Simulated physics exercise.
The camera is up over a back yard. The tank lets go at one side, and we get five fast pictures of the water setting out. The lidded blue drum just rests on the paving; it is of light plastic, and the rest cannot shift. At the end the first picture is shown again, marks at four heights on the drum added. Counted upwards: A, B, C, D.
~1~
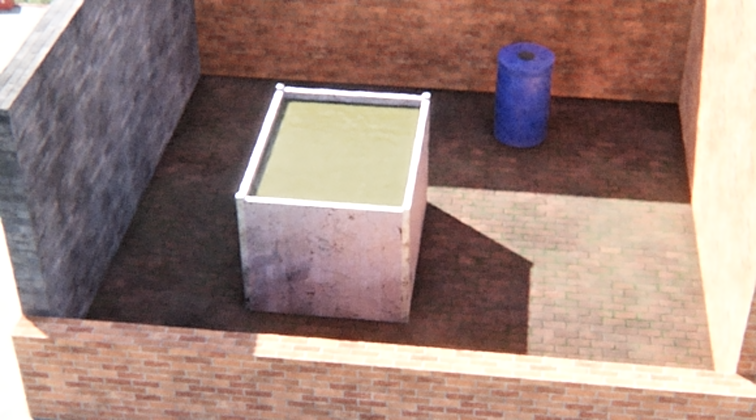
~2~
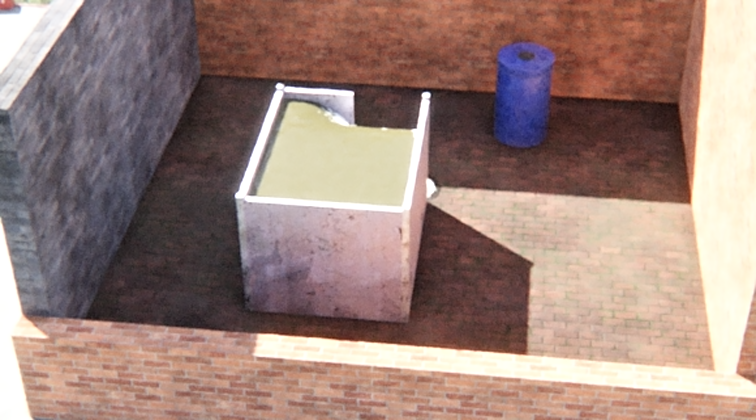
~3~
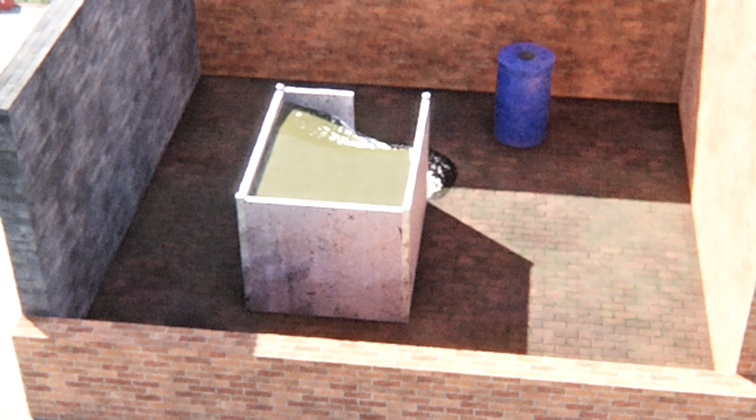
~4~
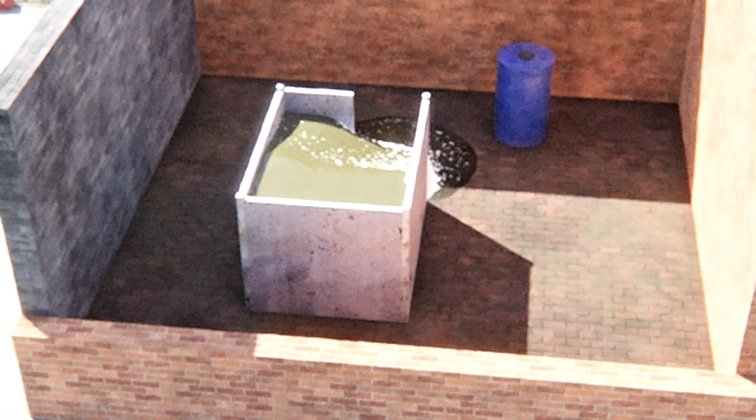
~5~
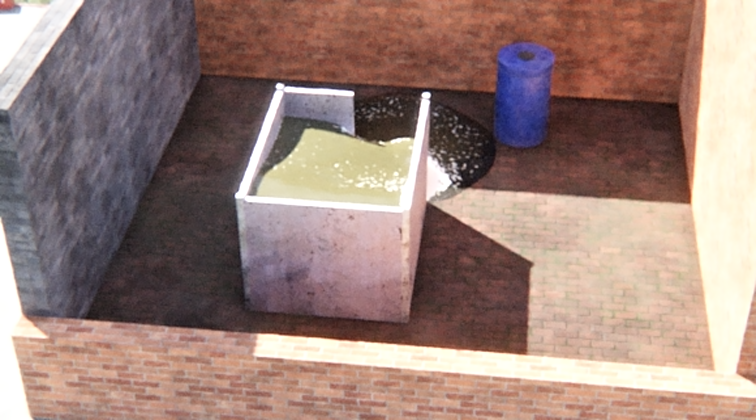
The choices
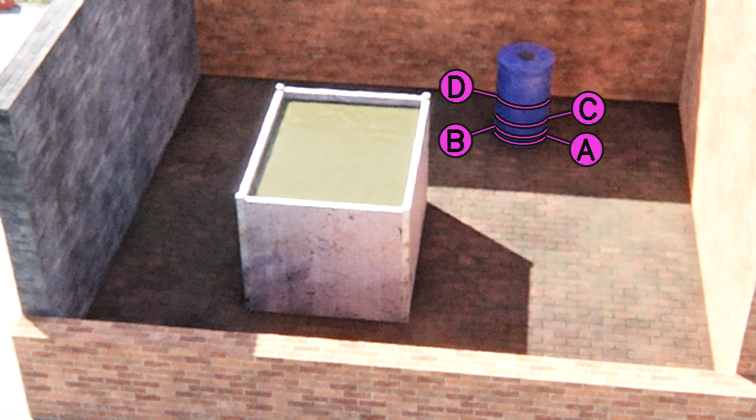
A pale, stained tank full of murky olive water stands in a brick-walled back yard, seen from above by a still camera. A blue drum stands behind it to the right, on dark paving partly lit by sun. Part of the tank's far side opens, and water pours out behind, spreading in a dark, glinting pool toward the right while the level inside sinks unevenly.
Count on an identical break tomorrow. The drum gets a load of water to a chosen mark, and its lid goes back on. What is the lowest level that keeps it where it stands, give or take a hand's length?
Line D just does it.
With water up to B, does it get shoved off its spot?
Yes, it does.
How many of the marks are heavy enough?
One of them.
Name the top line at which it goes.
That would be C.
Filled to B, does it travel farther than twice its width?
Yes.
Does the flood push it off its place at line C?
Yes, it does.
On the marked copy, A at (520, 143); B at (520, 137); C at (521, 126); D at (522, 107); from the bottom up A, B, C, D.
Choosing A, it is pushed about 5 times its own width away.
Choosing B, it is pushed about 5 times its own width away.
Choosing C, it is pushed about twice its own width away.
Choosing D, it does not move.
